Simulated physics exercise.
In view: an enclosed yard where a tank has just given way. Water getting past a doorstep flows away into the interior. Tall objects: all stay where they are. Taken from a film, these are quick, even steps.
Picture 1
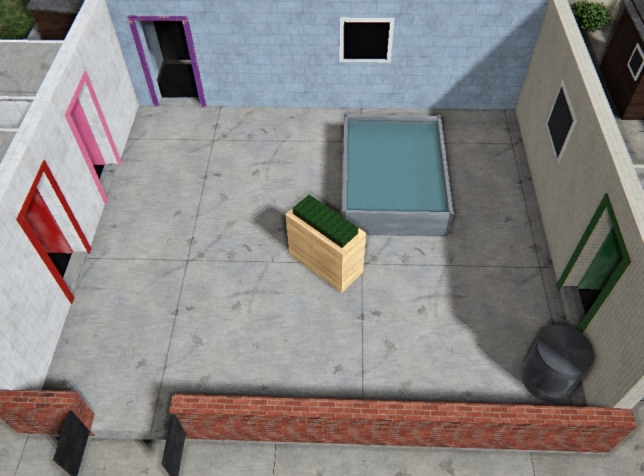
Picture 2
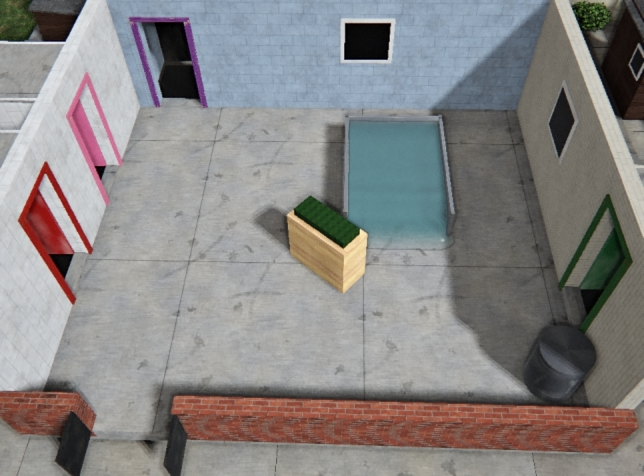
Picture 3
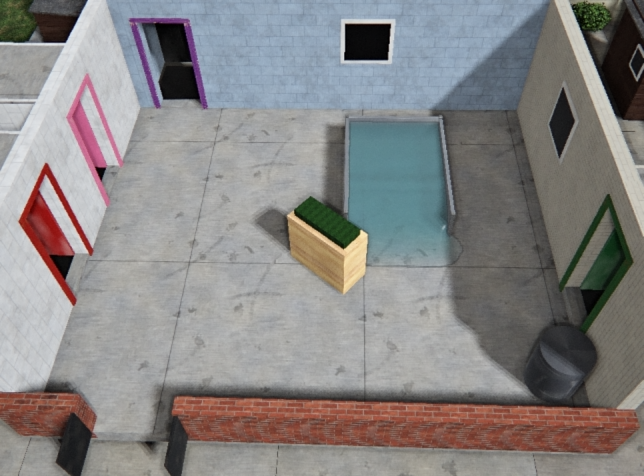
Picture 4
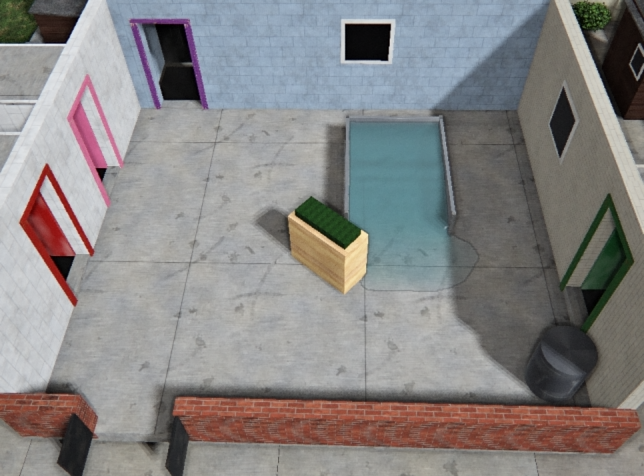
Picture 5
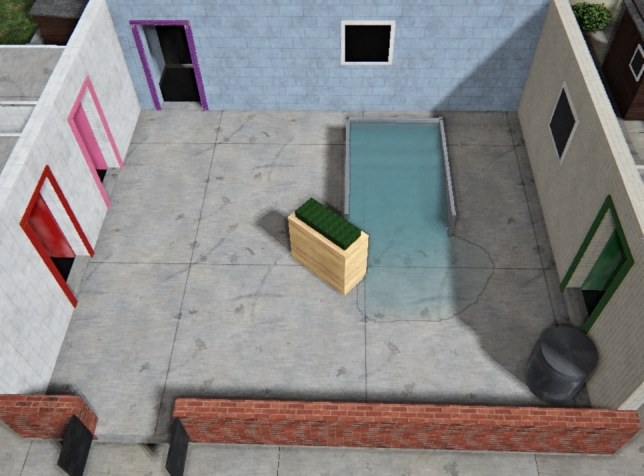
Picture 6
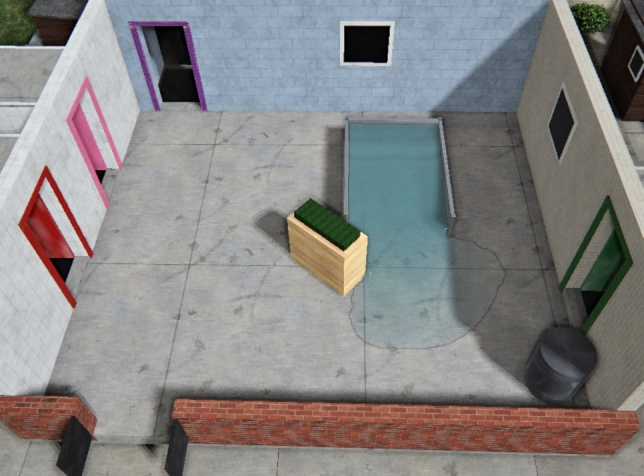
The clip opens on a walled yard with a full grey-rimmed tank of blue-green water beside a wooden planter. The tank's near side gives way and water pours onto the concrete, spreading toward the low brick wall in a widening, rounded sheet, passing the planter, which stays in place.
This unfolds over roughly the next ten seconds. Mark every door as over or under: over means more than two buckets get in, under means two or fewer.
Purple door - under; red door - under; green door - under; pink door - under.
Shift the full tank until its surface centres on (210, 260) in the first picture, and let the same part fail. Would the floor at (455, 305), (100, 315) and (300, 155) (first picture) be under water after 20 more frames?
Soaked, soaked, parched.
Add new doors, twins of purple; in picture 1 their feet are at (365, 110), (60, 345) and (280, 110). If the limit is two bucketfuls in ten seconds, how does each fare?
In order: Falls short, exceeds it, falls short.
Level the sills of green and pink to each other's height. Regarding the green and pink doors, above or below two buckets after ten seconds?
Reading: Green door rises above the limit, pink door falls below the limit.
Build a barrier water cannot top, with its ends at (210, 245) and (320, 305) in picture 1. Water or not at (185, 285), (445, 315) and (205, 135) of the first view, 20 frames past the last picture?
Taking the points in the order given, they are high and dry, inundated and high and dry.
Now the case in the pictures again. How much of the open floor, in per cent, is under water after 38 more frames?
Roughly 65 percent, I reckon.
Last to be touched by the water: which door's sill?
The pink-painted one.
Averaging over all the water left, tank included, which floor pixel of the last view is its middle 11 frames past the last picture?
My reading is close to (404, 257).
A moment on, water covers 20 % of the floor; the purple door not reached, the red door not reached, the green door not reached, the pink door not reached.
Next, water covers 25 % of the floor; the purple door not reached, the red door not reached, the green door wet at the sill, nothing in, the pink door not reached.
Then, water covers 40 % of the floor; the purple door not reached, the red door not reached, the green door wet at the sill, nothing in, the pink door not reached.
Later, water covers 65 % of the floor; the purple door wet at the sill, nothing in, the red door wet at the sill, nothing in, the green door under two buckets in, the pink door not reached.
In the end, water covers 80 % of the floor; the purple door wet at the sill, nothing in, the red door wet at the sill, nothing in, the green door under two buckets in, the pink door wet at the sill, nothing in.
